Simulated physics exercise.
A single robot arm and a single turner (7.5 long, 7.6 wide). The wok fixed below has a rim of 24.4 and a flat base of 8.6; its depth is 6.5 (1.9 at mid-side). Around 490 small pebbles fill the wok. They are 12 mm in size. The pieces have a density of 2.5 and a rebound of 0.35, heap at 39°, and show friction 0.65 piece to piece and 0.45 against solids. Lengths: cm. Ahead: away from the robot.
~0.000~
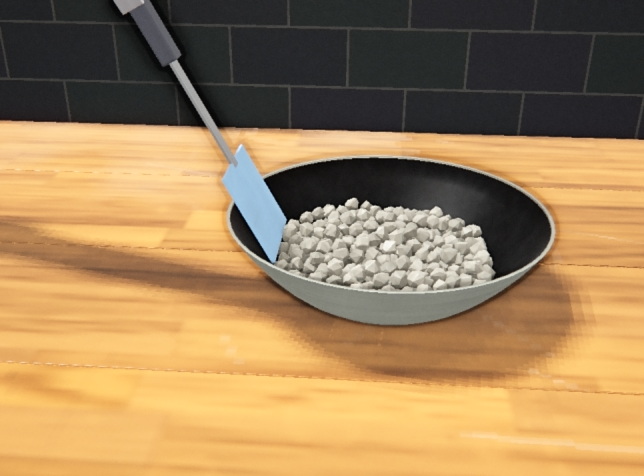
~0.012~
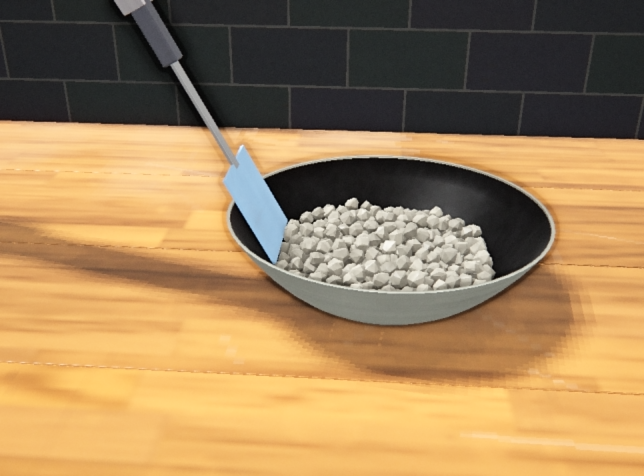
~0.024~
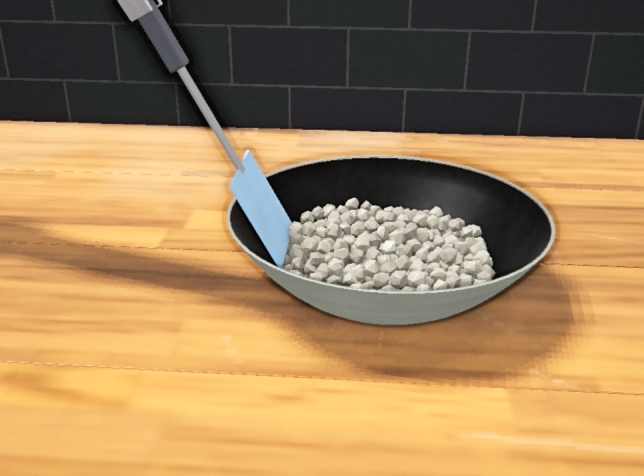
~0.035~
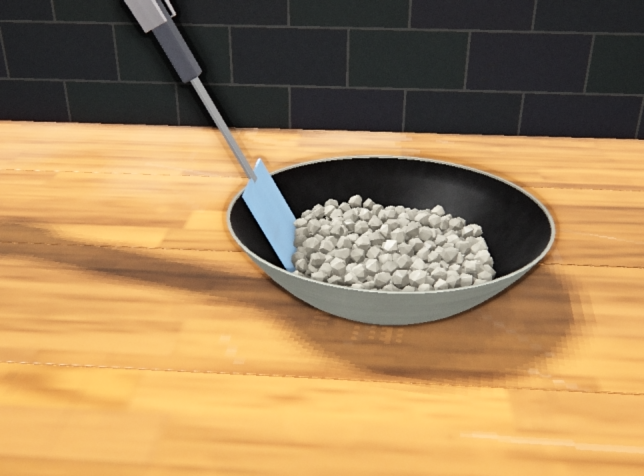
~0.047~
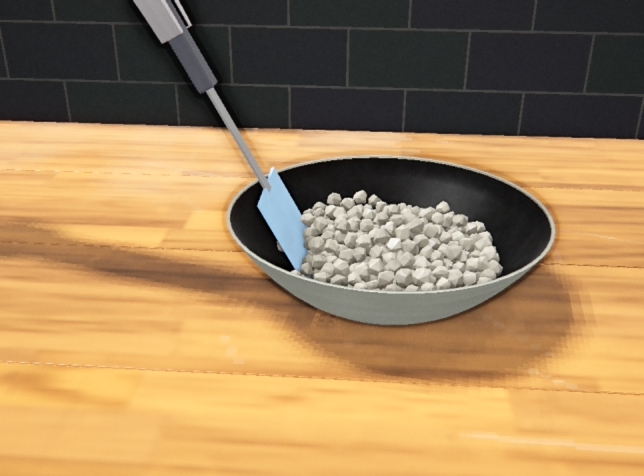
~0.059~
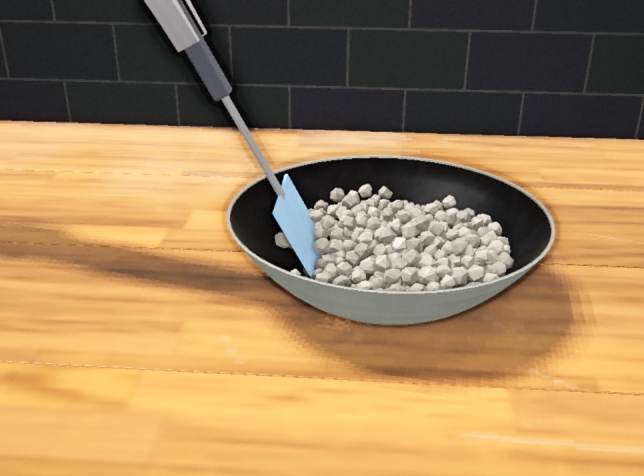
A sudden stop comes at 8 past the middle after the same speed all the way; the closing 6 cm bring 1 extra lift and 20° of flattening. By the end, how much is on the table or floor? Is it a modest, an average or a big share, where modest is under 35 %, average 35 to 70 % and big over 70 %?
Average.
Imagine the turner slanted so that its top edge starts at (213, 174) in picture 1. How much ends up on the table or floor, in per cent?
Some 50 per cent.
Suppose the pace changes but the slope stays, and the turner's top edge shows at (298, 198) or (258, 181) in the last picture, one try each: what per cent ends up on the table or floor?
Estimates: Near 65 %, near 40 %.
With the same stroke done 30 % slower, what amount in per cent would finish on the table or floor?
It would be near 45 per cent.
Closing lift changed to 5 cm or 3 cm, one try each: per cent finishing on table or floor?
First try about 50 %, second try about 55 %.
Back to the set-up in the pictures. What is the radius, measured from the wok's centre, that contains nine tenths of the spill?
About 35 cm from the centre.
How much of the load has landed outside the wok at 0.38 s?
It is near 25 percent.
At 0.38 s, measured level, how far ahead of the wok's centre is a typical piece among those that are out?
The distance is about 20 cm.
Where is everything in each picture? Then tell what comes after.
The first frame shows the turner top edge at (232, 161), sloping 62°; upper third of the load around (386, 244), from x 280 to 485, top at y 205; 488 in the wok.
The second frame shows the turner top edge at (234, 162), sloping 62°; upper third of the load around (386, 244), from x 280 to 485, top at y 205.
The third frame shows the turner top edge at (240, 167), sloping 62°; upper third of the load around (387, 244), from x 285 to 485, top at y 205.
The fourth frame shows the turner top edge at (252, 176), sloping 62°; upper third of the load around (389, 243), from x 285 to 490, top at y 200.
The fifth frame shows the turner top edge at (266, 185), sloping 62°; upper third of the load around (393, 238), from x 285 to 495, top at y 200.
The sixth frame shows the turner top edge at (280, 193), sloping 62°; upper third of the load around (403, 236), from x 285 to 505, top at y 190; 488 in the wok.
After 0.11 s, sloping 62°, highest piece 9 above the table; 488 in the wok.
After 0.15 s, sloping 56°, highest piece 16 above the table; 477 in the wok, 11 on the blade or in flight.
After 0.38 s, sloping 42°, highest piece 20 above the table; 234 in the wok, 127 on the table or floor, 127 on the blade or in flight.
After 1.43 s, sloping 42°, highest piece 7 above the table; 254 on the table or floor, 234 in the wok.
In the end, 254 on the table or floor, 234 in the wok. That is 52 % on the table or floor.
